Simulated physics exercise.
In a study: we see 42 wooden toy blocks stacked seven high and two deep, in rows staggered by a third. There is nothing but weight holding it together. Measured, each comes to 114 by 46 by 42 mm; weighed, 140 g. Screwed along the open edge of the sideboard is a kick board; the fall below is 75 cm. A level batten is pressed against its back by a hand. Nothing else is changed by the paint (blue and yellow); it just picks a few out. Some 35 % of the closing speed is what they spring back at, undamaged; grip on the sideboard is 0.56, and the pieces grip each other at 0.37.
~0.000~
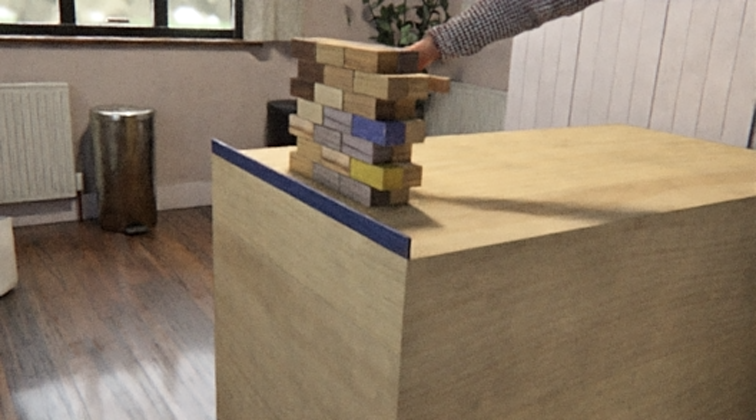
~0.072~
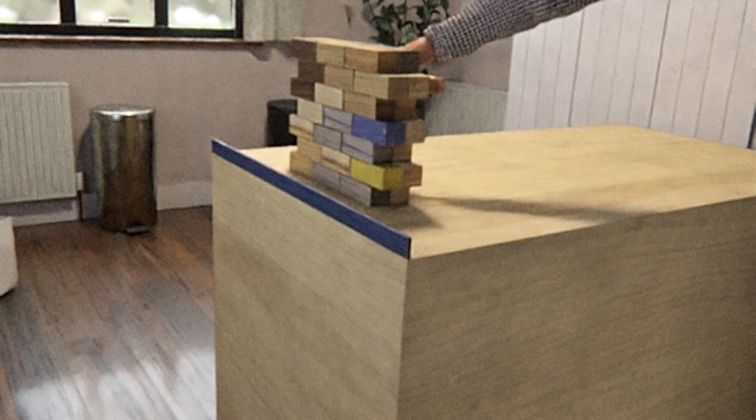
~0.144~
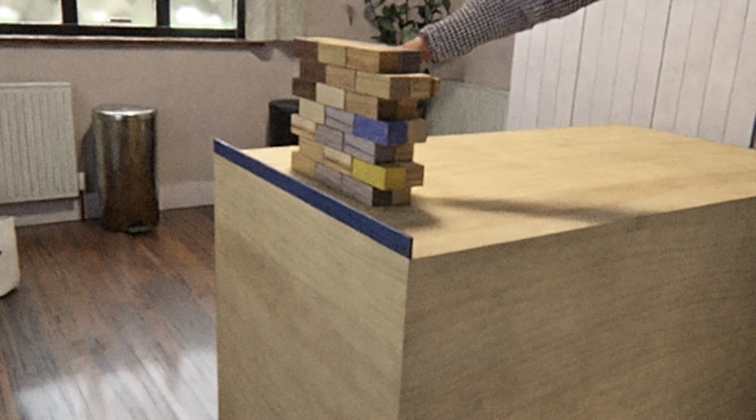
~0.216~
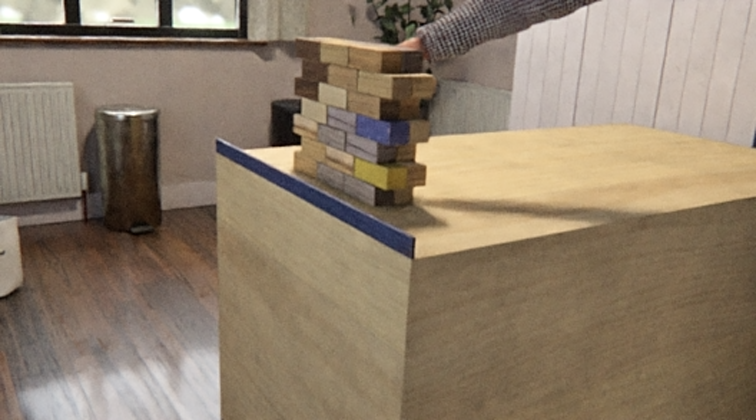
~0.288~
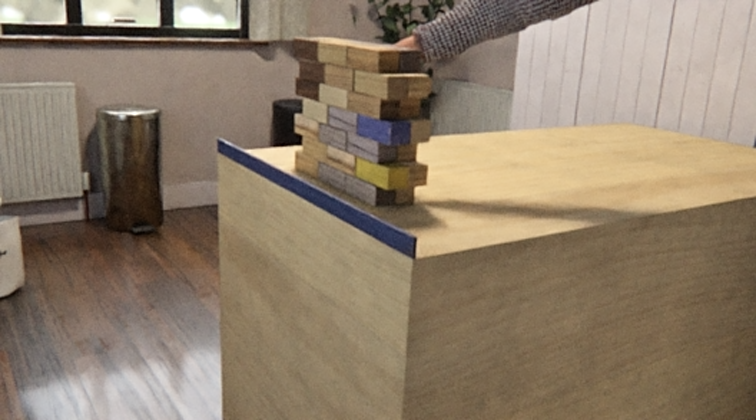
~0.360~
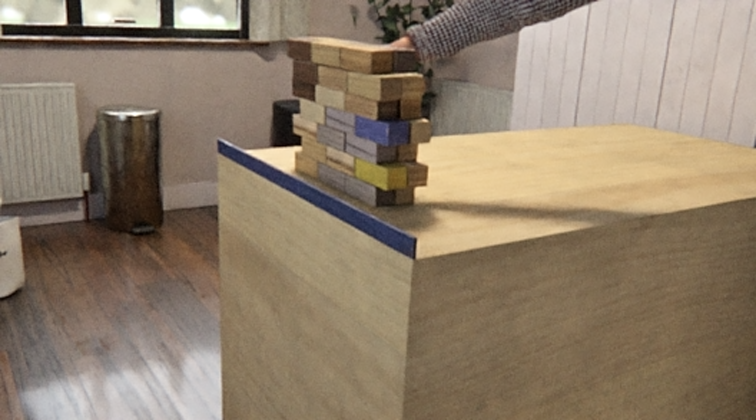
The clip opens on a stack of wooden blocks, one blue and one yellow among them, near the blue-edged end of a wooden surface, with a patterned sleeve reaching in behind it from the right. The hand edges slightly leftward, and the upper blocks shift a little, leaving the stack standing.
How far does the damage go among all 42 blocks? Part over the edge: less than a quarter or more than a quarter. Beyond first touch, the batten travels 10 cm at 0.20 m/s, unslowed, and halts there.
It's beyond a quarter of them.
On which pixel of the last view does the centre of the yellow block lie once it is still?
Somewhere around pixel (341, 198).
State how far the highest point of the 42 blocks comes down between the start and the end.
Around 8 centimetres.
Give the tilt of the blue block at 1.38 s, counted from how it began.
Near 40 degrees from how it began.
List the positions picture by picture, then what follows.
In the first picture (places mark the middle of the side facing us; the camera pans a little), batten (448, 86) 44 mm from the stack; yellow block (366, 174); blue block (368, 130); nothing disturbed.
In the second picture, batten (442, 86) 30 mm from the stack; blue block (368, 130).
In the third picture, batten (438, 86) 15 mm from the stack; blue block (370, 130).
In the fourth picture, batten (434, 86) 1 mm in; blue block (372, 129).
In the fifth picture, batten (429, 86) 14 mm in; blue block (373, 129); 12 disturbed, none over the edge.
In the sixth picture, batten 28 mm in; blue block (371, 130) shifted 6 mm; yellow block (370, 174); steepest lean 3°, the block at (355, 60); 21 disturbed, none over the edge.
After 0.60 s, none of the 42 blocks over the edge, 26 disturbed; blue block leaning 18°; yellow block leaning 18°.
After 0.80 s, none of the 42 blocks over the edge, 26 disturbed; yellow block leaning 64°, 24 mm lower; blue block leaning 62°, 7 cm lower.
After 1.08 s, 18 of the 42 blocks over the edge; blue block upside down; yellow block on its side.
After 1.38 s, 18 of the 42 blocks over the edge; yellow block on its side; blue block leaning 43°, 84 cm lower.
By the end (1.5 s), 18 of the 42 blocks over the edge; yellow block on its side; blue block 87 cm lower. That is 43 per cent. As the last picture would show them, middles, yellow block near (341, 198).
